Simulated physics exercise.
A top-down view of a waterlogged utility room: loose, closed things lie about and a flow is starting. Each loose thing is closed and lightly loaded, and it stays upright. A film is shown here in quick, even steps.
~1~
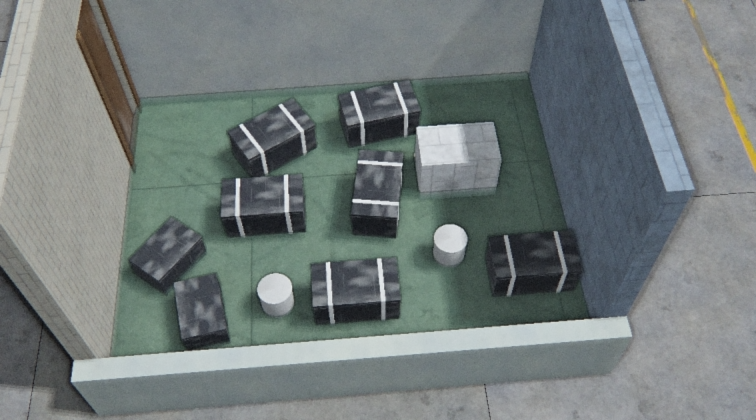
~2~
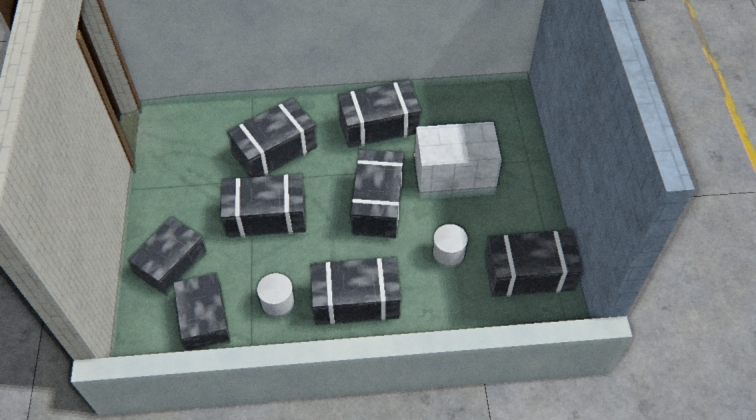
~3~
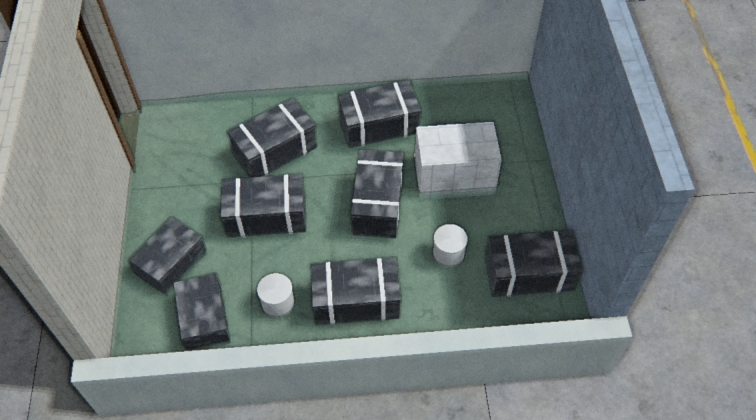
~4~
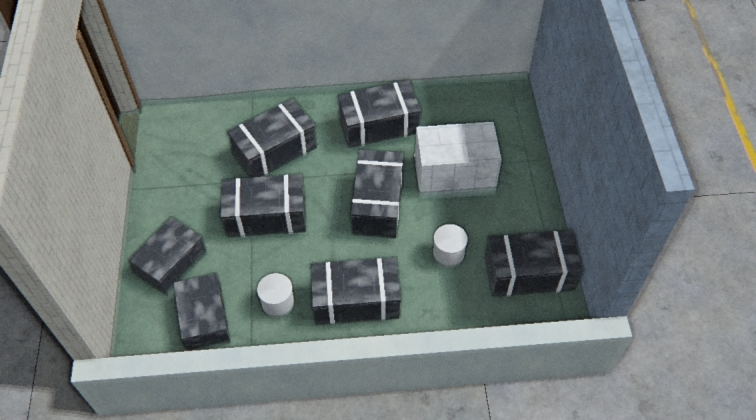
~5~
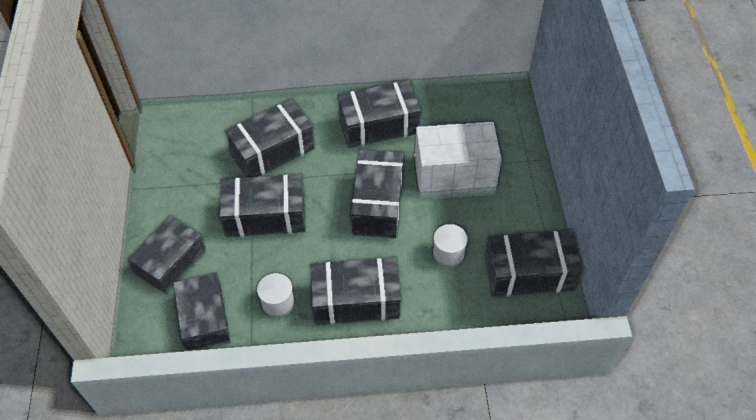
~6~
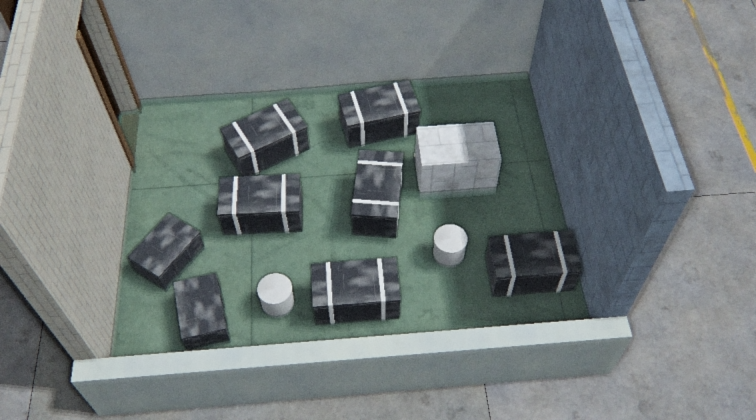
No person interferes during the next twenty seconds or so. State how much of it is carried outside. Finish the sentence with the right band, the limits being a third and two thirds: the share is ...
The share is under a third.
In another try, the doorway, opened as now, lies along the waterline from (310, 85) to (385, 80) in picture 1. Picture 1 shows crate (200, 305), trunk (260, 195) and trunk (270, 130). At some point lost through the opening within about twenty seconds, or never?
Taking them one after another, held back, then flushed away, then flushed away.
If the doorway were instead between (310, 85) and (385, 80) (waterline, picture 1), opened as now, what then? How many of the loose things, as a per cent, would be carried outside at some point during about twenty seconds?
40 per cent or so.
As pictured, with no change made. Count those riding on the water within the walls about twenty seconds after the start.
Tally: 8.
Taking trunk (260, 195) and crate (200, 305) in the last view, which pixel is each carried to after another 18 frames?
Approximately (200, 134) for one, (183, 274) for the other.
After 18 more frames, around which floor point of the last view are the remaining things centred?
Around (300, 229).
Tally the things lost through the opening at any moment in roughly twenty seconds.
That gives 2.
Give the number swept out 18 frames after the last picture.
That gives 1.
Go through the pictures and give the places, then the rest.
In the first picture, a trunk at (271, 128), afloat; a crate at (165, 248) floats; 0 of 10 have shifted.
In the second picture, a trunk at (271, 128), afloat; a crate at (165, 248), afloat; 0 of 10 have shifted.
In the third picture, a trunk at (271, 128), afloat; a crate at (165, 248), afloat; 0 of 10 have shifted.
In the fourth picture, a trunk at (271, 128), afloat; a crate at (165, 248) floats; 0 of 10 have shifted.
In the fifth picture, a trunk at (269, 128) floats; a crate at (165, 247), afloat; 0 of 10 have shifted.
In the sixth picture, a trunk at (264, 128) floats, close to its start; a crate at (164, 244) floats, close to its start; 2 of 10 have shifted.
A moment on, 0 of 10 are out; 10 afloat.
Next, 1 of 10 are out; 9 afloat.
Later, 2 of 10 are out; 8 afloat.
In the end, 2 of 10 are out; 8 afloat.
